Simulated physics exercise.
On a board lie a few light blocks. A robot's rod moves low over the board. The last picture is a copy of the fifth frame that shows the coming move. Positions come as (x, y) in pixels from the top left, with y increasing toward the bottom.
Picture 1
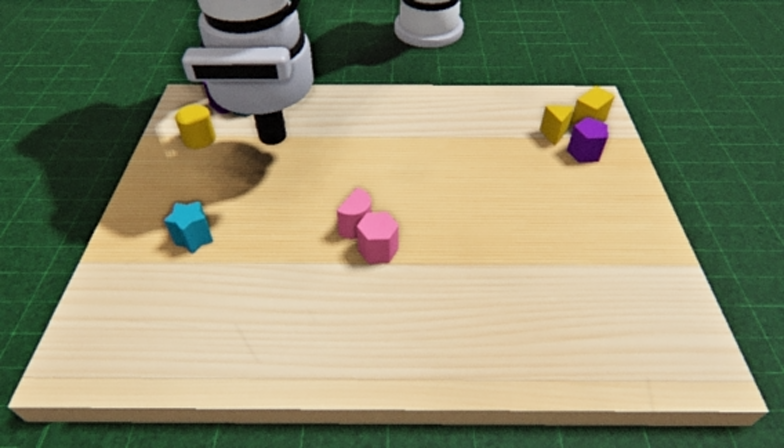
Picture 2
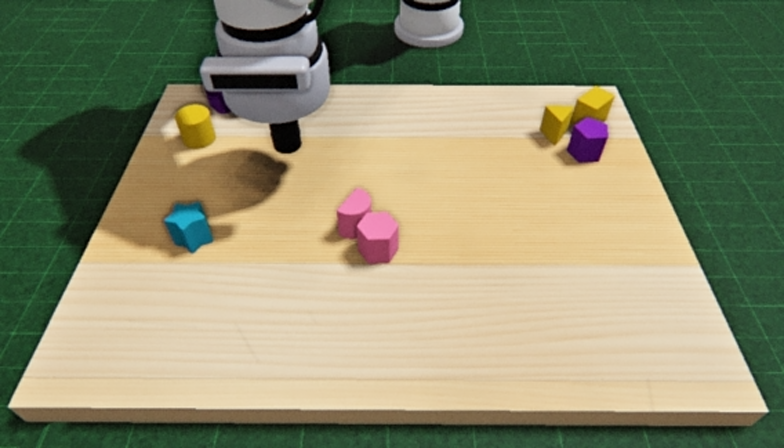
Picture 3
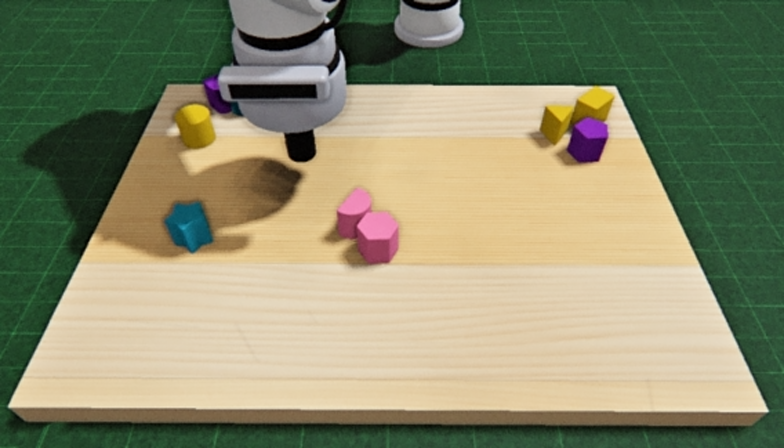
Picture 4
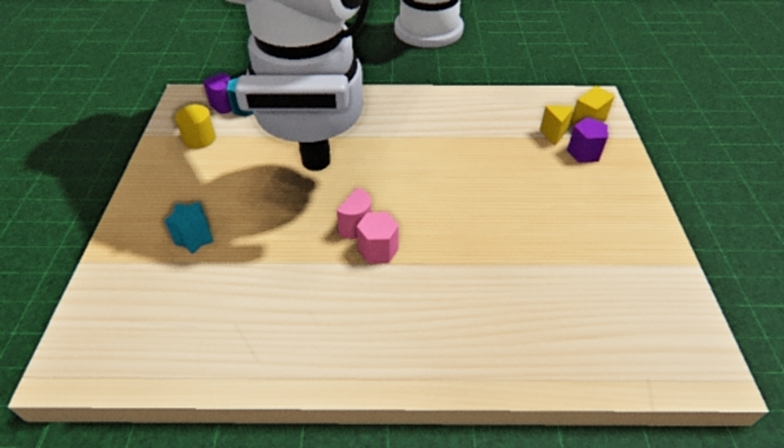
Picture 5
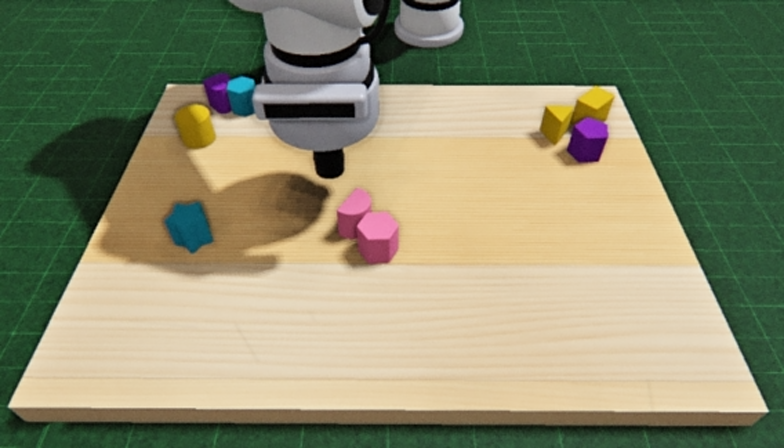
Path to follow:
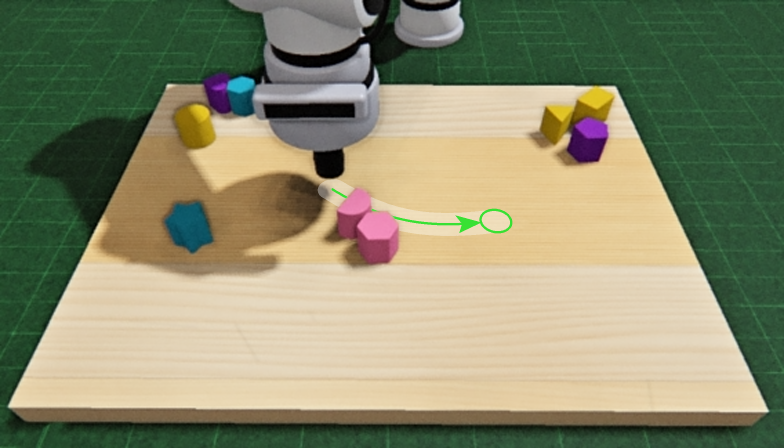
A white robot arm moved its dark rod slowly to the right and slightly toward the viewer over a wooden board, nearing two pink blocks, while all the scattered colored blocks stayed still.
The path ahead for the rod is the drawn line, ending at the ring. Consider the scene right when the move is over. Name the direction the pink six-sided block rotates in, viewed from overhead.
From above, it turns counterclockwise.
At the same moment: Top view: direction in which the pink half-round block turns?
Looking down: Clockwise.
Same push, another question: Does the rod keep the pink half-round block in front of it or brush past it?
Beside or behind, I predict.
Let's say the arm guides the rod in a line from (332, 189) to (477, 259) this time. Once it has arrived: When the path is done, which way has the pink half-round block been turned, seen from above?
I'd predict that, seen from above, the pink half-round block rotates clockwise.
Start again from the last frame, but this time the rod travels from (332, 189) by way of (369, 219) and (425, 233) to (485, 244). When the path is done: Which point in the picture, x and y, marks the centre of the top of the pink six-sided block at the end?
At (382, 242).
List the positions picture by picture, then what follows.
In the first frame, lower end of the rod at (273, 138), tops of blocks, pink half-round block at (356, 202), pink six-sided block at (378, 225).
In the second frame, rod at (288, 146), blocks as before.
In the third frame, rod at (302, 155), blocks as before.
In the fourth frame, rod at (317, 163), blocks as before.
In the fifth frame, rod at (330, 171), pink half-round block at (356, 202), pink six-sided block at (378, 225).
The drawn path runs from (332, 189) through (379, 213) and (436, 224) to (496, 221).
On the path given first. One third of the way, rod at (380, 195); pink half-round block at (367, 206), turned 75° clockwise; pink six-sided block at (377, 230), turned 15° anticlockwise.
Two thirds of the way, rod at (440, 205); pink half-round block at (369, 206), turned 90° clockwise; pink six-sided block at (376, 231), turned 20° anticlockwise.
At the end, rod at (500, 202); pink half-round block at (369, 206), turned 90° clockwise; pink six-sided block at (376, 231), turned 20° anticlockwise.
